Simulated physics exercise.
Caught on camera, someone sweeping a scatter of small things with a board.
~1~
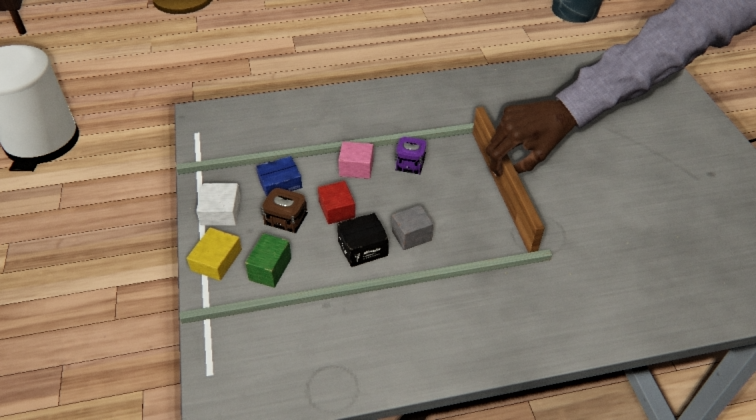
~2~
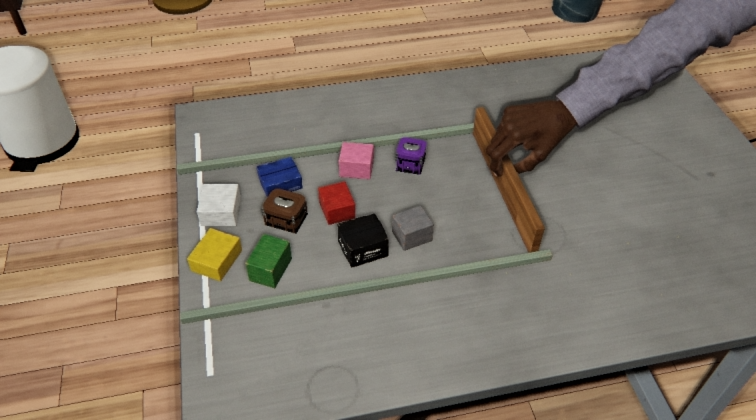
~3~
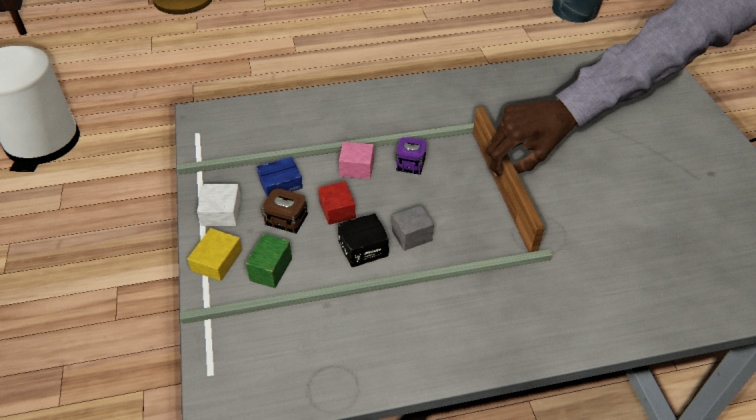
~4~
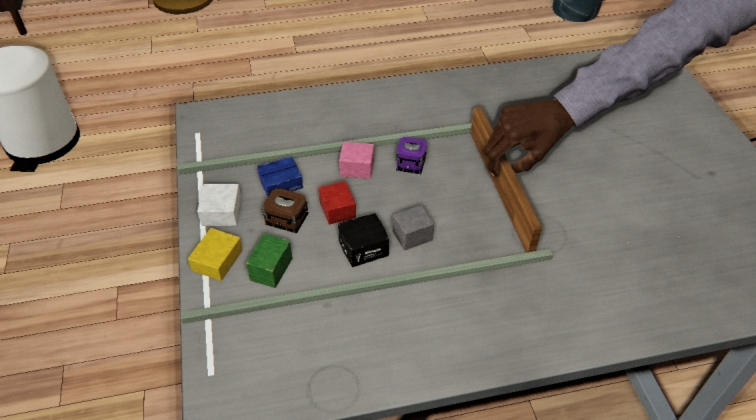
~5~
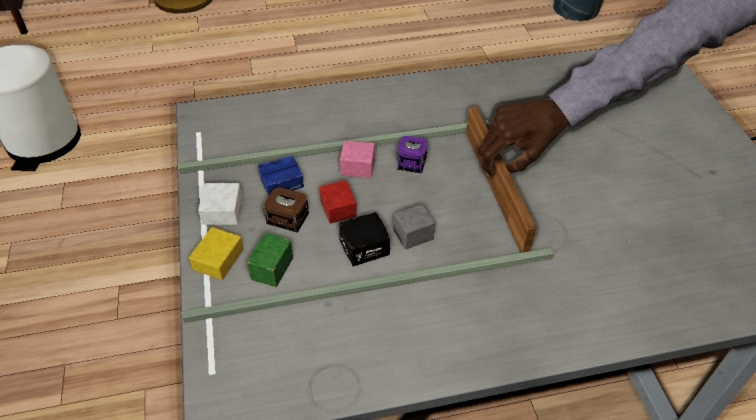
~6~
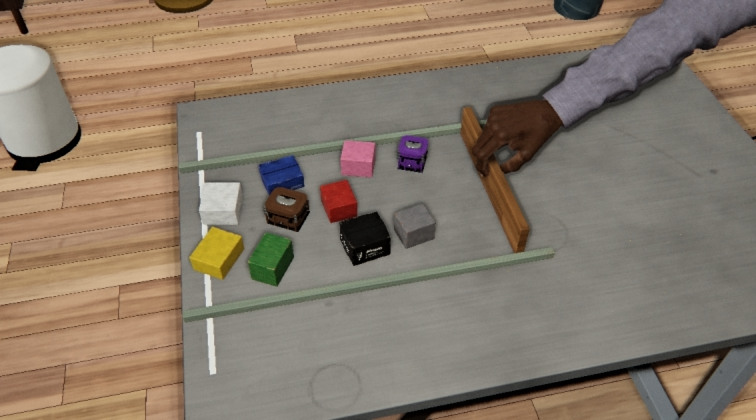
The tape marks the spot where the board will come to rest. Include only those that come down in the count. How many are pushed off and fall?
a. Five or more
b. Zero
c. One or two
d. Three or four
Five or more.
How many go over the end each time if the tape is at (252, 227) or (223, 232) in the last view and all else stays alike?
Counts per try: 4 and 7.
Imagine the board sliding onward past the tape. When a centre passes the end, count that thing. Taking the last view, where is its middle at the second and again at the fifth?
First about (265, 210), next about (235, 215).
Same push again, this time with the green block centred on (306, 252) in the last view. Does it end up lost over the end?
From that start, the object then does not stay.
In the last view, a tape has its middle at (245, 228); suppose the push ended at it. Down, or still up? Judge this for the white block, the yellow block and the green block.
The white block? It does not stay. The yellow block? It does not stay. The green block? It does not stay.
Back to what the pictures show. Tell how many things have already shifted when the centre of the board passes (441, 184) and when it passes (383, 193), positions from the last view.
First 1, after that 4.
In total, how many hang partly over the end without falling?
The total here is 3.
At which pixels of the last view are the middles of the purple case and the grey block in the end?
Purple case at (186, 191), grey block at (186, 260).
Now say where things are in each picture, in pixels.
The first frame shows yellow block (215, 254); white block (219, 204); green block (269, 260); board (505, 176); tape (203, 236).
The second frame shows white block (220, 205); board (505, 176).
The third frame shows green block (270, 261); purple case (411, 155).
The fourth frame shows yellow block (216, 254); red block (337, 203).
The fifth frame shows white block (221, 204); blue box (281, 176).
The sixth frame shows yellow block (218, 253); white block (222, 204); green block (271, 260); board (492, 176); tape (205, 234).
Early on, none off yet; yellow block at rest near (218, 253); white block at rest near (222, 204); green block at rest near (271, 260).
A while later, none off yet; yellow block travelled a little near (200, 252); white block travelled about its own width near (192, 214); green block travelled about its own width near (216, 282).
Finally, the number that fall off is five or more; lost, pink block, black box, blue box, brown case, green block, white block and yellow block.
